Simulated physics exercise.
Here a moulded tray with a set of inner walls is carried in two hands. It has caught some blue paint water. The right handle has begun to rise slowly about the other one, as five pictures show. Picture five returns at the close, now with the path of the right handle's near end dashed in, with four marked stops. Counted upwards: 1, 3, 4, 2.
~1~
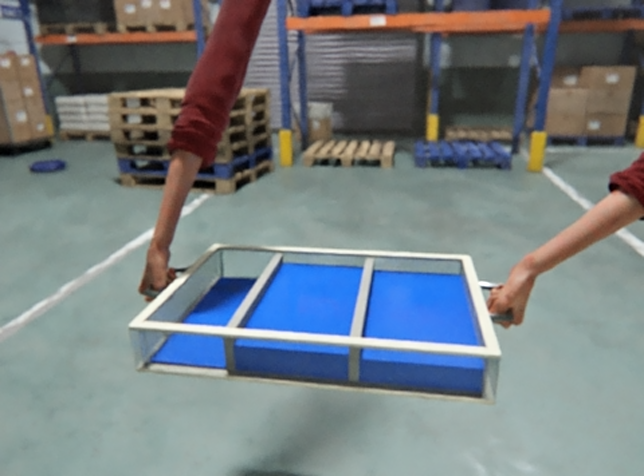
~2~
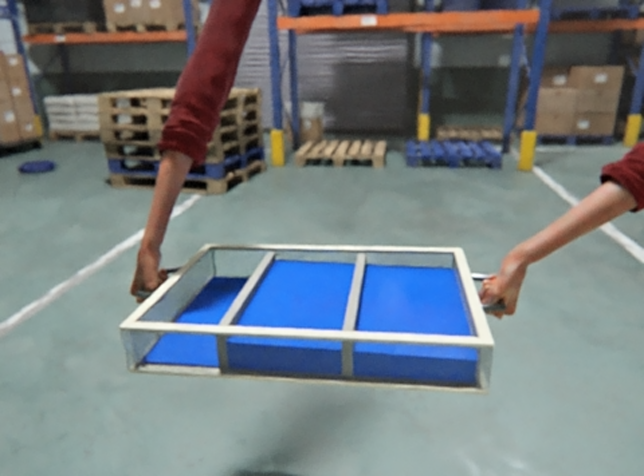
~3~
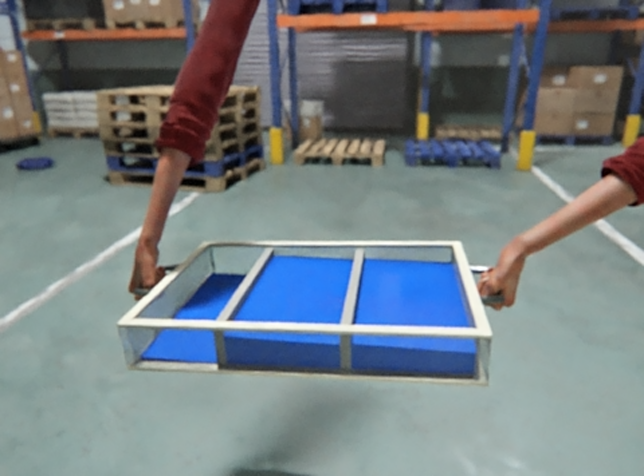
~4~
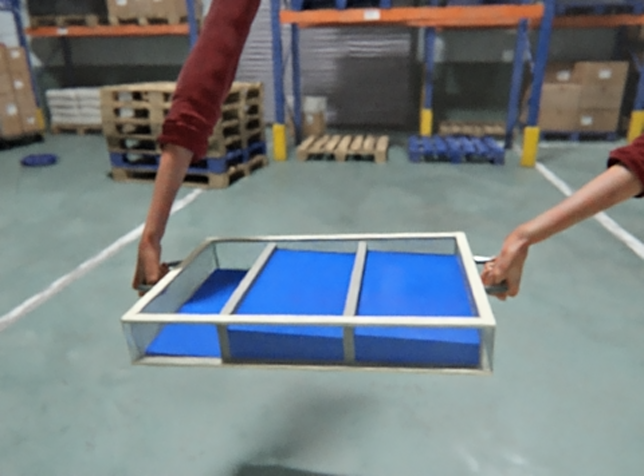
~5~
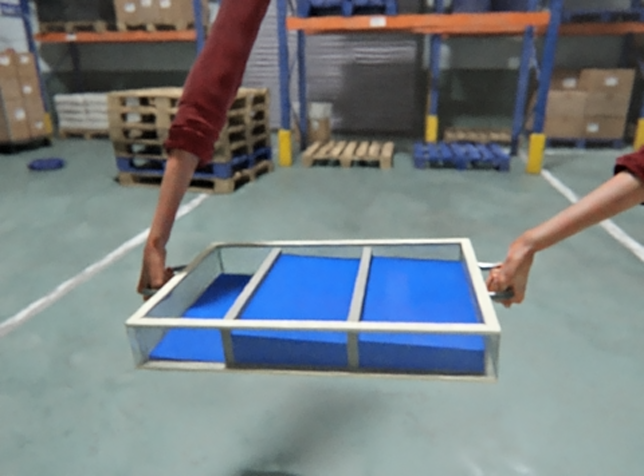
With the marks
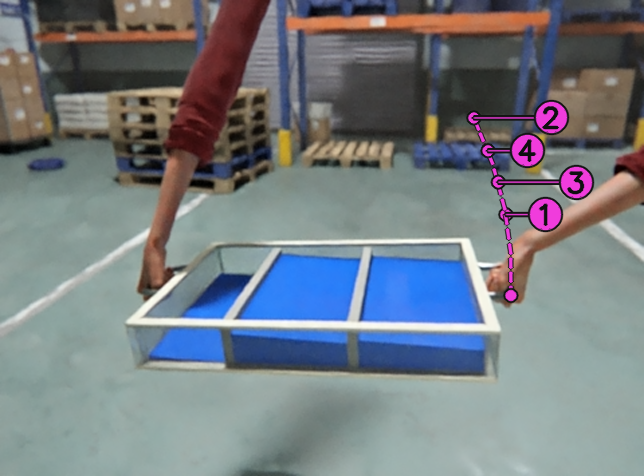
Two hands held a clear, pale-rimmed tray of blue liquid, split into three bays, above a warehouse floor, shifting it slightly left and then back right while tilting it a little down to the left.
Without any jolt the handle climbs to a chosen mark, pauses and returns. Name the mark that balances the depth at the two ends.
The answer is mark 3.
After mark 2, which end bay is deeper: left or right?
The left one.
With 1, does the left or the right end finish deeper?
The right end bay.
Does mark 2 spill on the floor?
Yes, some is lost.
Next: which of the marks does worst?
That would be 2.
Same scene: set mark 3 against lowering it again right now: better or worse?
Better.
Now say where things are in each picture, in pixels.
The tray is level; deepest in the middle bay, at (310, 300), shallowest in the left; right handle at (504, 302).
Tipped about 1° down to the left; no wall is crossed; right handle at (497, 292).
Tipped about 3° down to the left; no wall is crossed; right handle at (495, 284).
Tipped about 4° down to the left; no wall is crossed; right handle at (499, 274).
Tipped about 4° down to the left; deepest in the middle bay, at (308, 290), shallowest in the left; right handle at (504, 281).
On the marked copy, 1 at (505, 214); 2 at (473, 117); 3 at (498, 182); 4 at (487, 150).
With 1, the right end bay stands much deeper than the other; nothing spills.
With 2, the left end bay stands much deeper than the other; about 20 % goes over the rim.
With 3, the two end bays stand about equally deep; nothing spills.
With 4, the left end bay stands much deeper than the other; about 4 % goes over the rim.
